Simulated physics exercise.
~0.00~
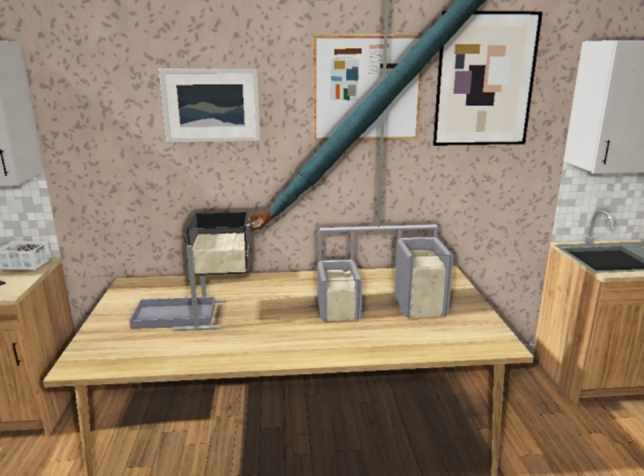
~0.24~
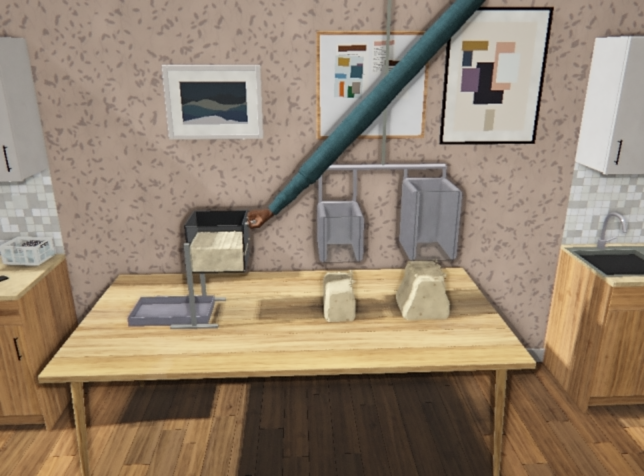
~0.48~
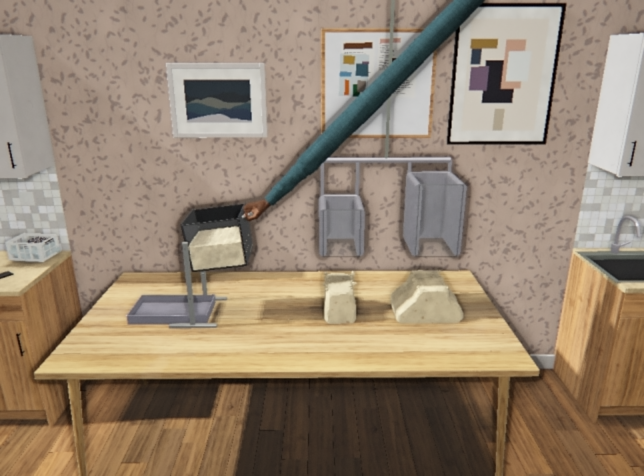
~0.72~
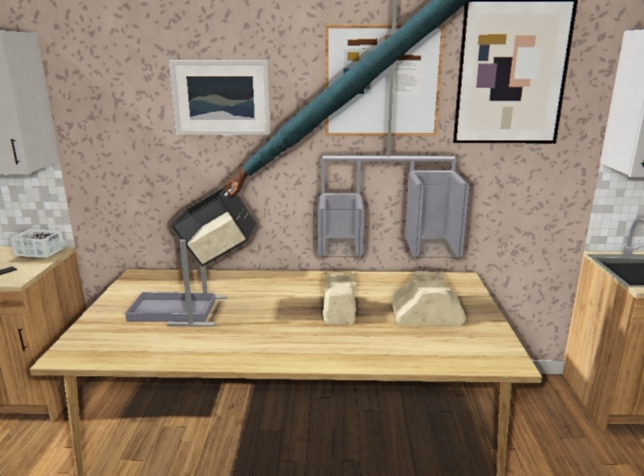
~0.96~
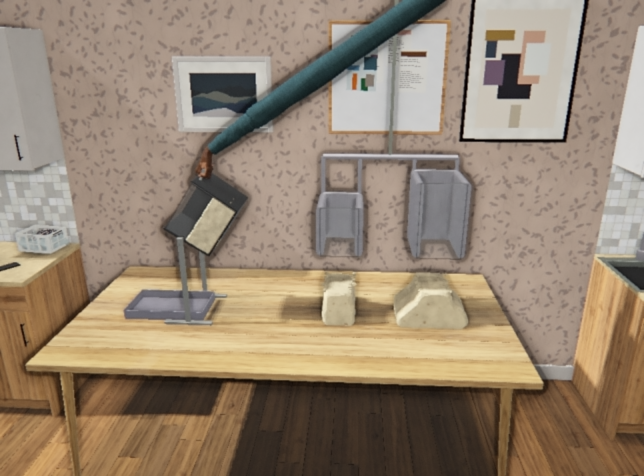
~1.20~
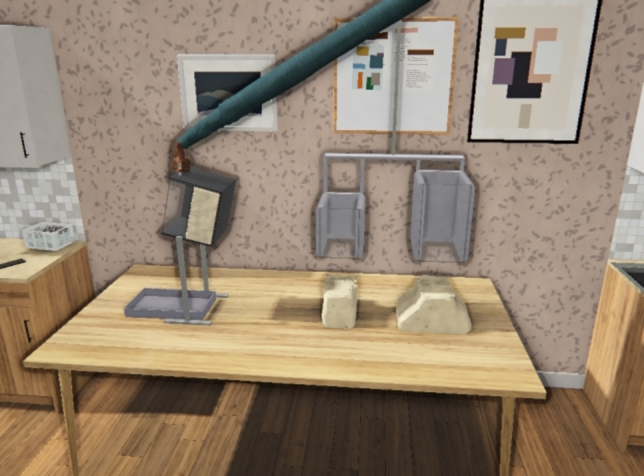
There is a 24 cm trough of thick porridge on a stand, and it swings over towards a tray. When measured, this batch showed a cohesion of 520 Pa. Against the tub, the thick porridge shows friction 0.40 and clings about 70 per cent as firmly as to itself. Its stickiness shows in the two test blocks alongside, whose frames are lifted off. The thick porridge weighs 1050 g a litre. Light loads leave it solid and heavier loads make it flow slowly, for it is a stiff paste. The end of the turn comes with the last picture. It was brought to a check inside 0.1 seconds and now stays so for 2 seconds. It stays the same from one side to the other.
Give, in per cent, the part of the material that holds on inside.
The part that holds on is close to 100 per cent.
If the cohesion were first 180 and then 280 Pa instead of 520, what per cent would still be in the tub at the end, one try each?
In that order: 85 %, 100 %.
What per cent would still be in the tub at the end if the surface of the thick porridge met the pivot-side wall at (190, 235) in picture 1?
It would be close to 100 percent.
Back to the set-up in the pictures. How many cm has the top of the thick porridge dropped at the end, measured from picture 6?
The top ends up some 0 cm below its level in the last picture.
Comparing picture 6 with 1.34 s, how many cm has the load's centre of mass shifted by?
Displacement noted: Approx. 0 cm... about that.
After 1.34 s, the tub is at 76 degrees and holds 100 %.
After 1.51 s, the tub is at 76 degrees and holds 100 %.
After 1.68 s, the tub is at 76 degrees and holds 100 %.
After 1.85 s, the tub is at 76 degrees and holds 100 %.
After 3.20 s, the tub is at 76 degrees and holds 100 %.
